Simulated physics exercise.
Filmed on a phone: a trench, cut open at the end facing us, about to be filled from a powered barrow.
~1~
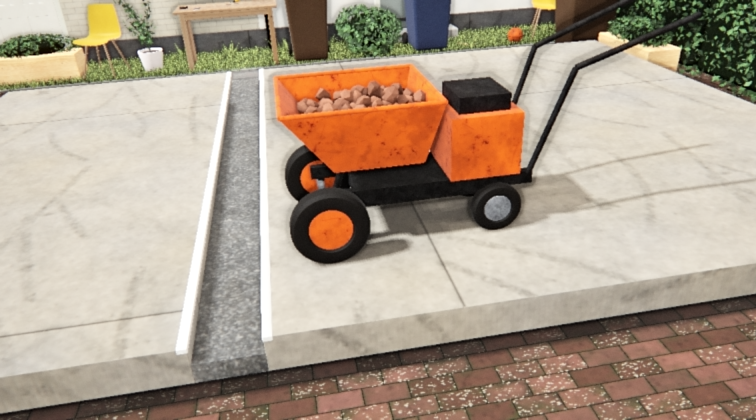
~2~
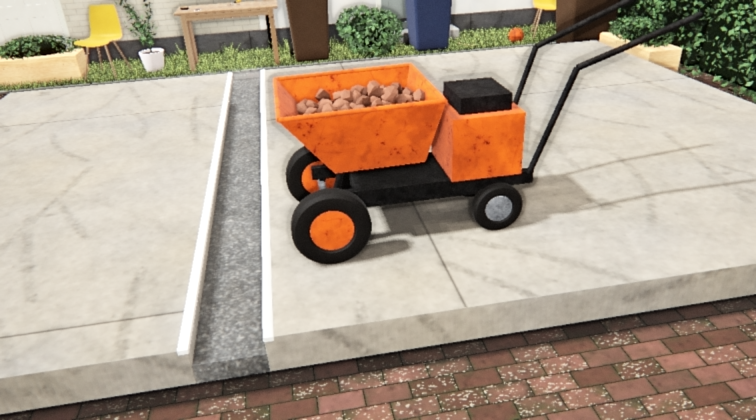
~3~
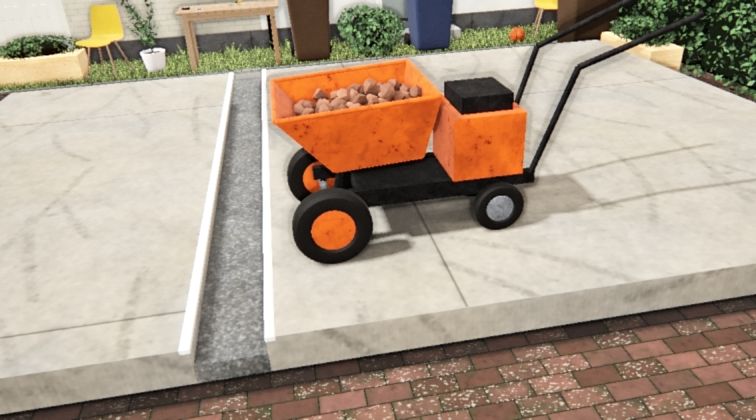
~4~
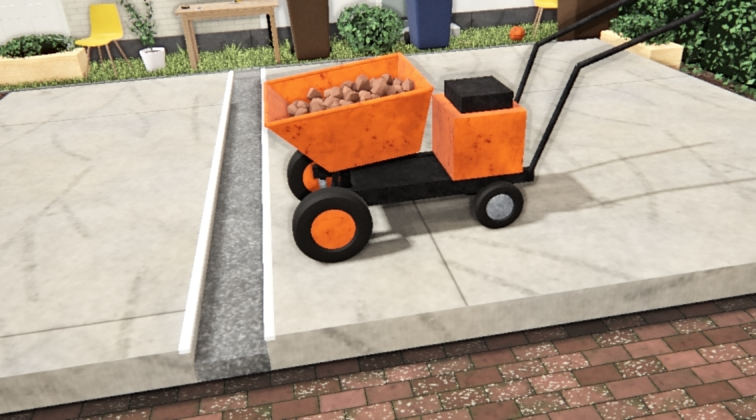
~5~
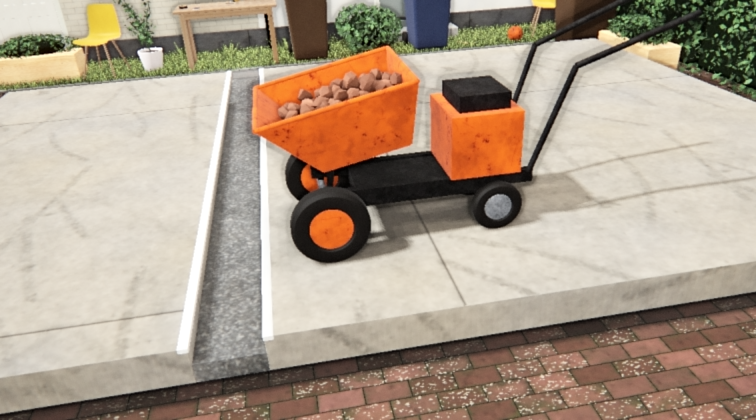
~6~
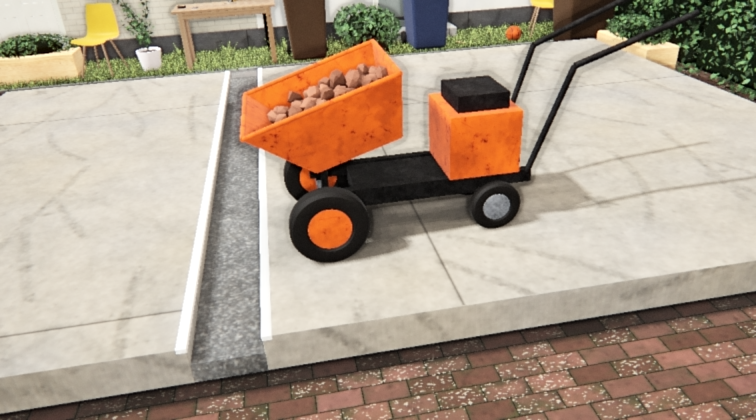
At the start, an orange powered barrow loaded with lumps of rubble stands on a pale slab, its skip level, just right of a shallow grey trench. The skip then tilts forward to the left, barely at first and then clearly, its lip reaching over the trench while the wheels stay put and the rubble remains inside.
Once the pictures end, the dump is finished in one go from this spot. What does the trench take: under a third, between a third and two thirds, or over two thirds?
The trench ends with under a third of it.
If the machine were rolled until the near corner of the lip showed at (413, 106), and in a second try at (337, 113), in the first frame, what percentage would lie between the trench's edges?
About 30 and 80 per cent.
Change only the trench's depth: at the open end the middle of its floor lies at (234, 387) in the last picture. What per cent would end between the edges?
Some 30 per cent.
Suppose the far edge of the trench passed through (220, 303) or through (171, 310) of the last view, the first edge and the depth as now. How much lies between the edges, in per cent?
First some 0, then 40 per cent.
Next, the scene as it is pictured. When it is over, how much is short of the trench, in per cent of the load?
Some 0 per cent.
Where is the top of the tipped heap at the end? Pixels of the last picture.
Close to (183, 234).
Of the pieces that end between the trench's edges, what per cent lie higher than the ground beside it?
Near 20 %.
Soon after the last picture, skip tipped steeply; all in the skip.
A little later, skip tipped right over; nearly all in the skip; a stray few in or heaped over the trench; a small part beyond it; a stray few falling.
Later still, skip tipped right over; about a third in the skip; a small part in or heaped over the trench; about half beyond it.
By the end, skip tipped right over; a small part in the skip; about a quarter in or heaped over the trench; about two thirds beyond it.
